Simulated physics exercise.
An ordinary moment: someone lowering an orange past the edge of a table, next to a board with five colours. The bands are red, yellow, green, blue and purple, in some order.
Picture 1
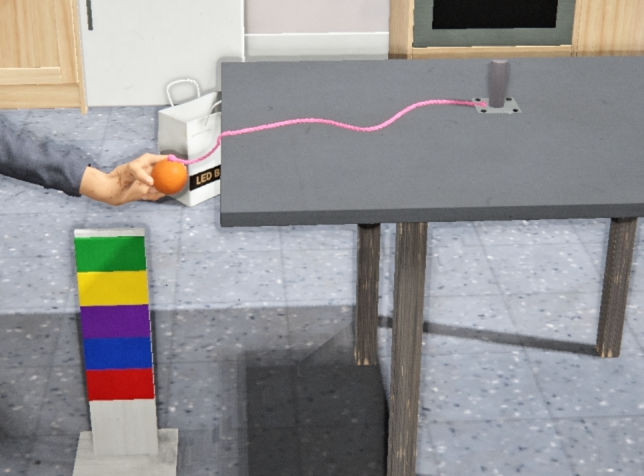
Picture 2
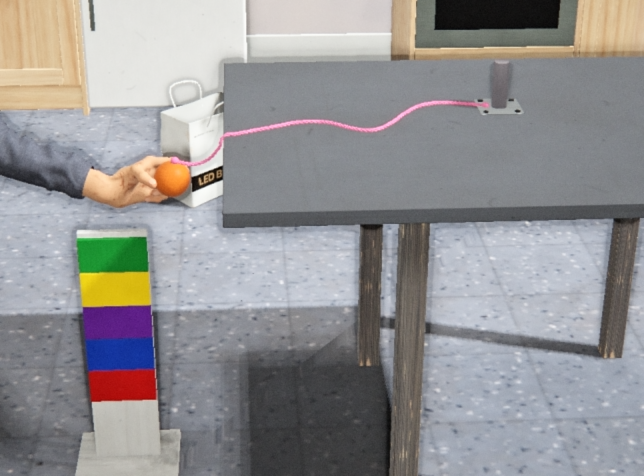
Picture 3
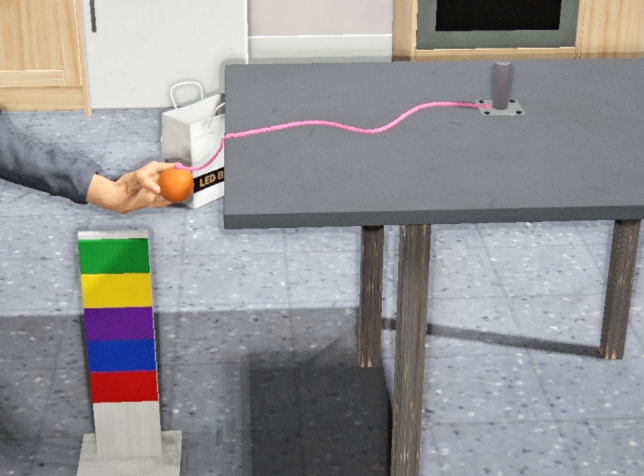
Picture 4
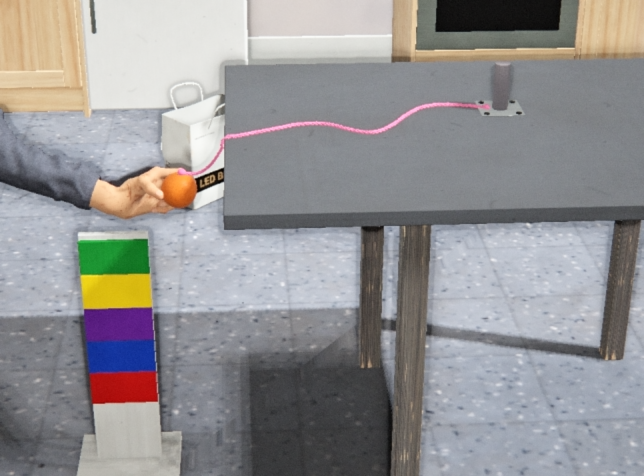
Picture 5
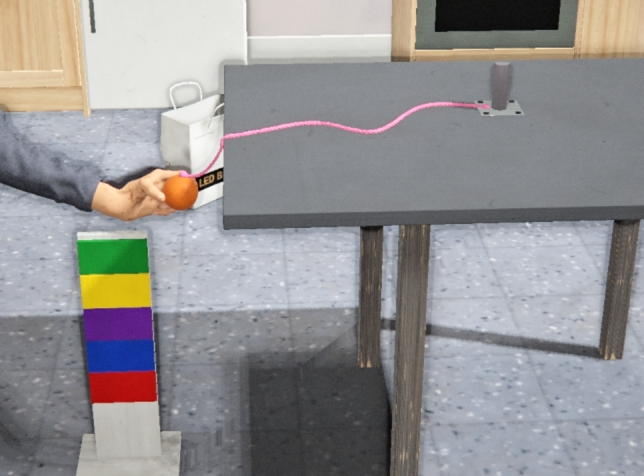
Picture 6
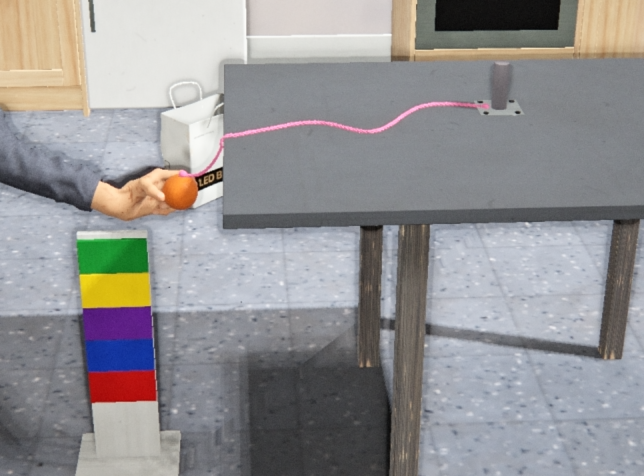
In a room with a speckled floor, a hand at the left holds an orange beside a dark table, with a pink shoelace running from it across the tabletop to a small post. The hand moves the orange slightly down and to the right, then stays still near a striped upright board.
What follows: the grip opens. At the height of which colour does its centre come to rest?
Its centre hangs level with the green band.
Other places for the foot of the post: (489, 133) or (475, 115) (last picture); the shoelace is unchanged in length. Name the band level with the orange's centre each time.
It would be yellow; yellow.
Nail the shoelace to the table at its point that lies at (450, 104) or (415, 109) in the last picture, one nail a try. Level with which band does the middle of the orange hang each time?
It would be green; green.
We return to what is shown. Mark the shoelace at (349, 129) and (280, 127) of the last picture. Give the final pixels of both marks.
At (314, 124), then (241, 131).
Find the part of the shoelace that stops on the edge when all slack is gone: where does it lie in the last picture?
Near (263, 130).
Soon after, orange near (208, 241); level with green.
After that, orange near (230, 249); level with green.
And then, orange near (241, 249); level with green.
In the end, orange near (233, 251); level with green. Its middle rests at the green band.
